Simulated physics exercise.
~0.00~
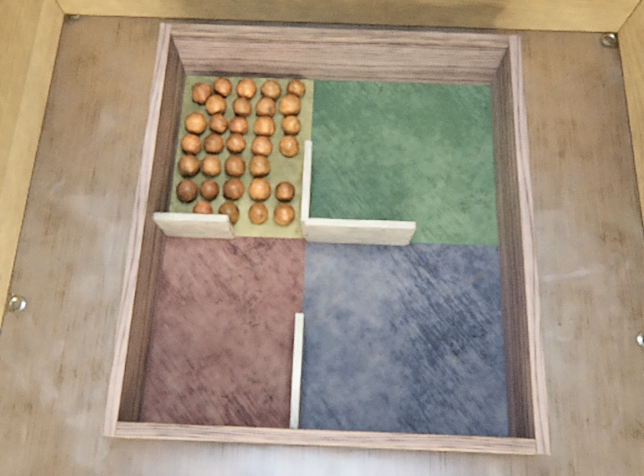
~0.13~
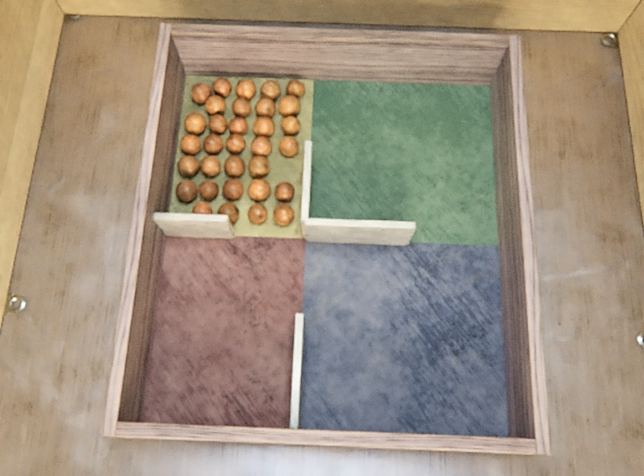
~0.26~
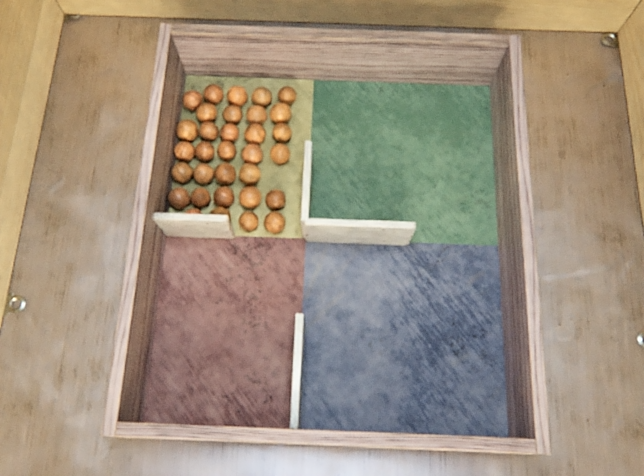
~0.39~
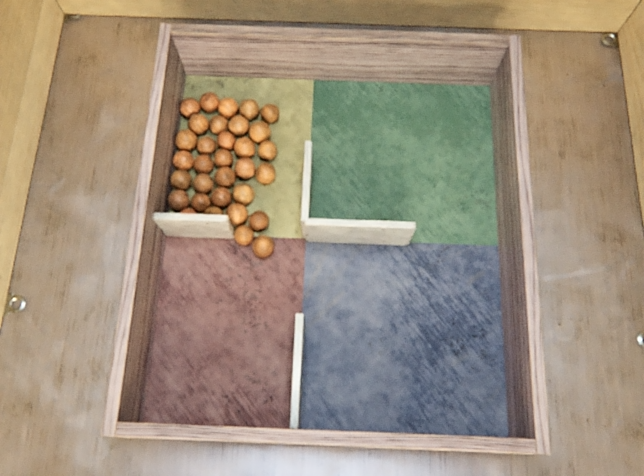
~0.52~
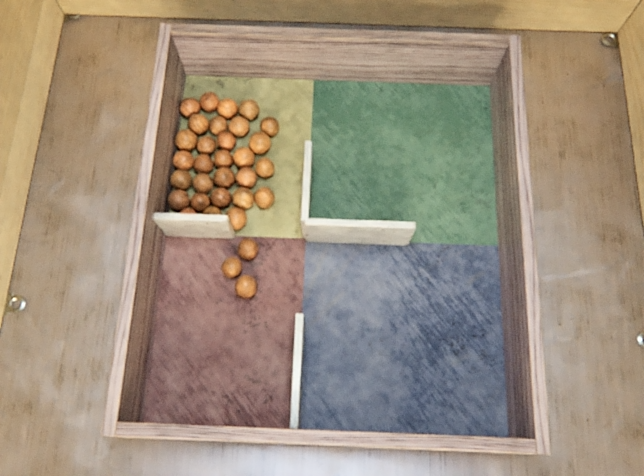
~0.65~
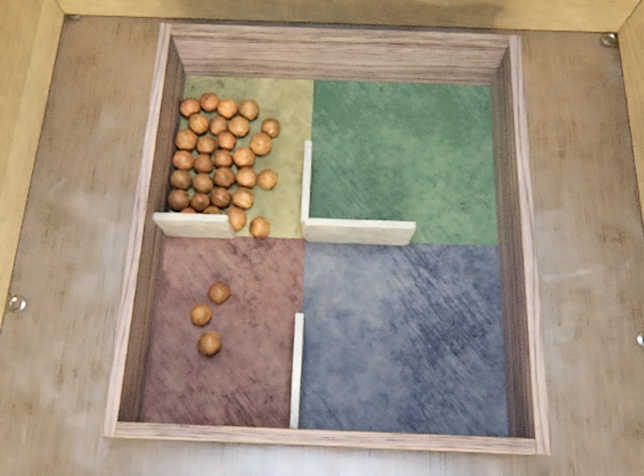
Small brown balls bunched in the yellow section of a divided wooden tray shifted left, then slid toward the near side, and three rolled through a gap into the red section while most remained behind.
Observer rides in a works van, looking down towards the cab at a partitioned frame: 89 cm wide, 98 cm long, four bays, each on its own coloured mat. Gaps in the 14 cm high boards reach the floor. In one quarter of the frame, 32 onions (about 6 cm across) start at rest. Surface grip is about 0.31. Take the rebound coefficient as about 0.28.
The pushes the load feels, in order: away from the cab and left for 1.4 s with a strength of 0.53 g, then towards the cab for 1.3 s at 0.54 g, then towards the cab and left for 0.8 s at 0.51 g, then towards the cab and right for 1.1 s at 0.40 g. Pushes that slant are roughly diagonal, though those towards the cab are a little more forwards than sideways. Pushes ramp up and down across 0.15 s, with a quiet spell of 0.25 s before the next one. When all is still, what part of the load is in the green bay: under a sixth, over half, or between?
Into the green bay go the bulk of them by the end.
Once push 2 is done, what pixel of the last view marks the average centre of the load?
Roughly (243, 124).
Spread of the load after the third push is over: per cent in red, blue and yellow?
The load sits as red 10 per cent, blue 0 per cent and yellow 80 per cent.
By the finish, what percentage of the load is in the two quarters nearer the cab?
Share: About 100 in a hundred.
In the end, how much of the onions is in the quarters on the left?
Share: About 30 in a hundred.
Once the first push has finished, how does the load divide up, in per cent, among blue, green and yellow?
After that push: Blue 0, green 0 and yellow 80 percent.
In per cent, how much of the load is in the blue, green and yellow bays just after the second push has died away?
By that time it's blue at 0 percent, green at 10 percent and yellow at 80 percent.
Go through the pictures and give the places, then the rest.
Middle of the blue mat (404, 335); middle of the green mat (403, 158); middle of the red mat (226, 328); middle of the yellow mat (242, 152); 32 in the yellow bay; the onion farthest behind, in the direction of the first push, is at (296, 89), in the first frame.
In the second frame, 32 in the yellow bay; the onion farthest behind, in the direction of the first push, is at (295, 89).
In the third frame, 32 in the yellow bay; the onion farthest behind, in the direction of the first push, is at (287, 96).
In the fourth frame, 2 in the red bay and 30 in the yellow bay; the onion farthest behind, in the direction of the first push, is at (270, 113).
In the fifth frame, 3 in the red bay and 29 in the yellow bay; the onion farthest behind, in the direction of the first push, is at (270, 127).
In the sixth frame, 3 in the red bay and 29 in the yellow bay; the onion farthest behind, in the direction of the first push, is at (271, 128).
After push 1 (1.64 s), 5 in the red bay and 27 in the yellow bay.
After push 2 (3.19 s), 4 in the red bay, 4 in the green bay and 24 in the yellow bay.
After push 3 (4.24 s), 4 in the red bay, 4 in the green bay and 24 in the yellow bay.
After push 4 (5.59 s), 20 in the green bay and 12 in the yellow bay.
When it is over (at 6.48 s), 21 in the green bay and 11 in the yellow bay. Asked share, 21 of 32, 66 per cent.
